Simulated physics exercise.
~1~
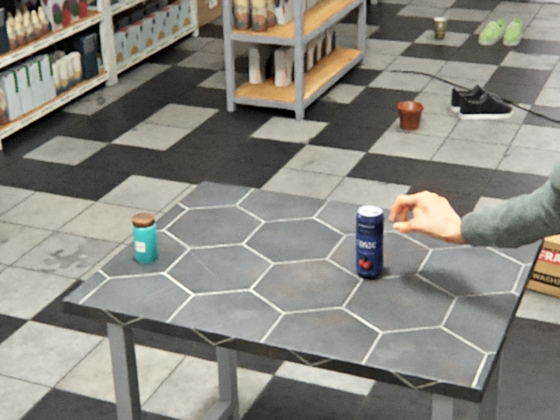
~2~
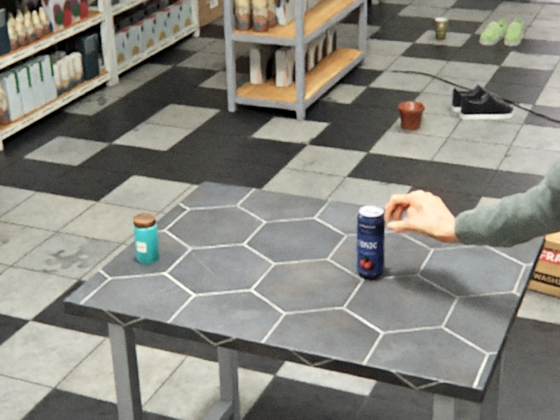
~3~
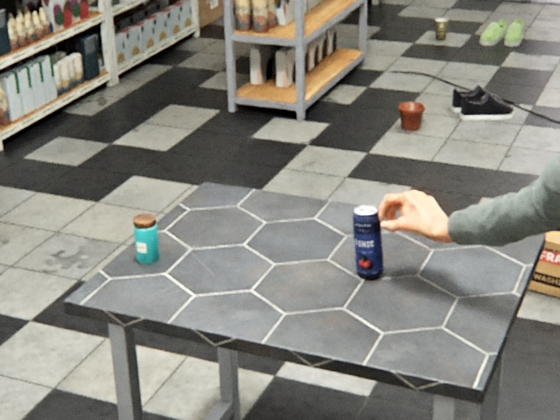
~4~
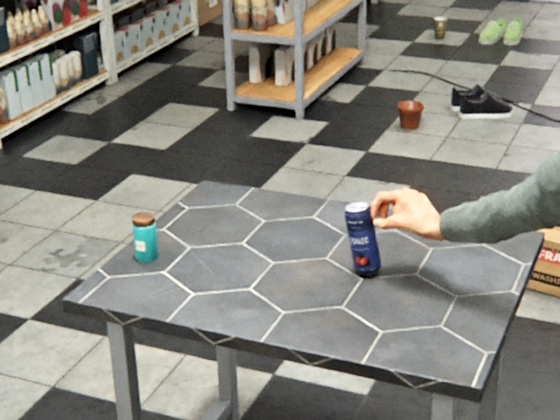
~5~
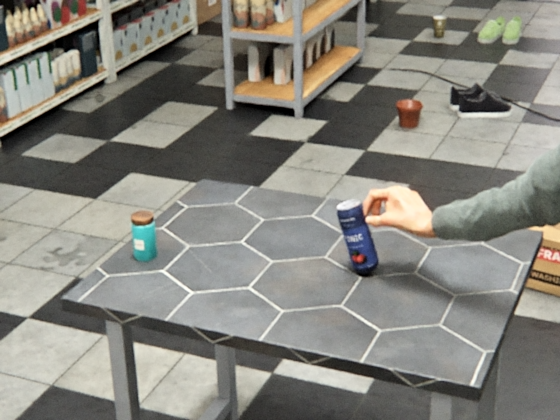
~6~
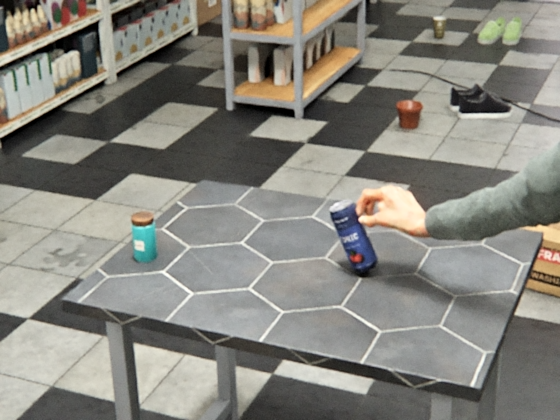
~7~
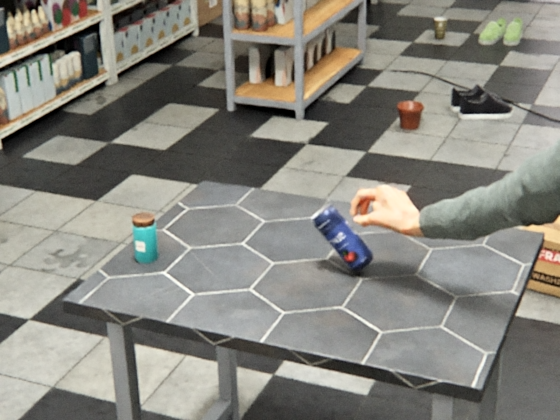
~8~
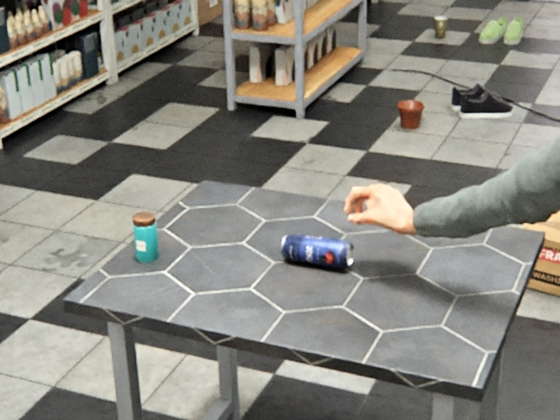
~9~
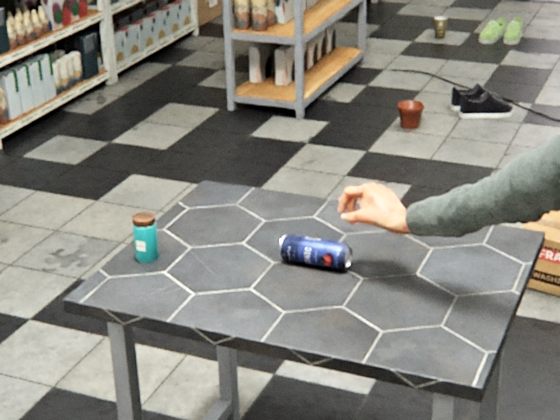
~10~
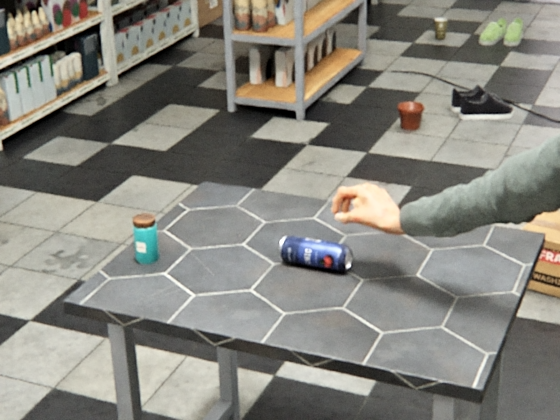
Hand pushing an upright blue can leftward until it tilts and topples onto its side on a hexagon-tiled table, turquoise shaker standing nearby.
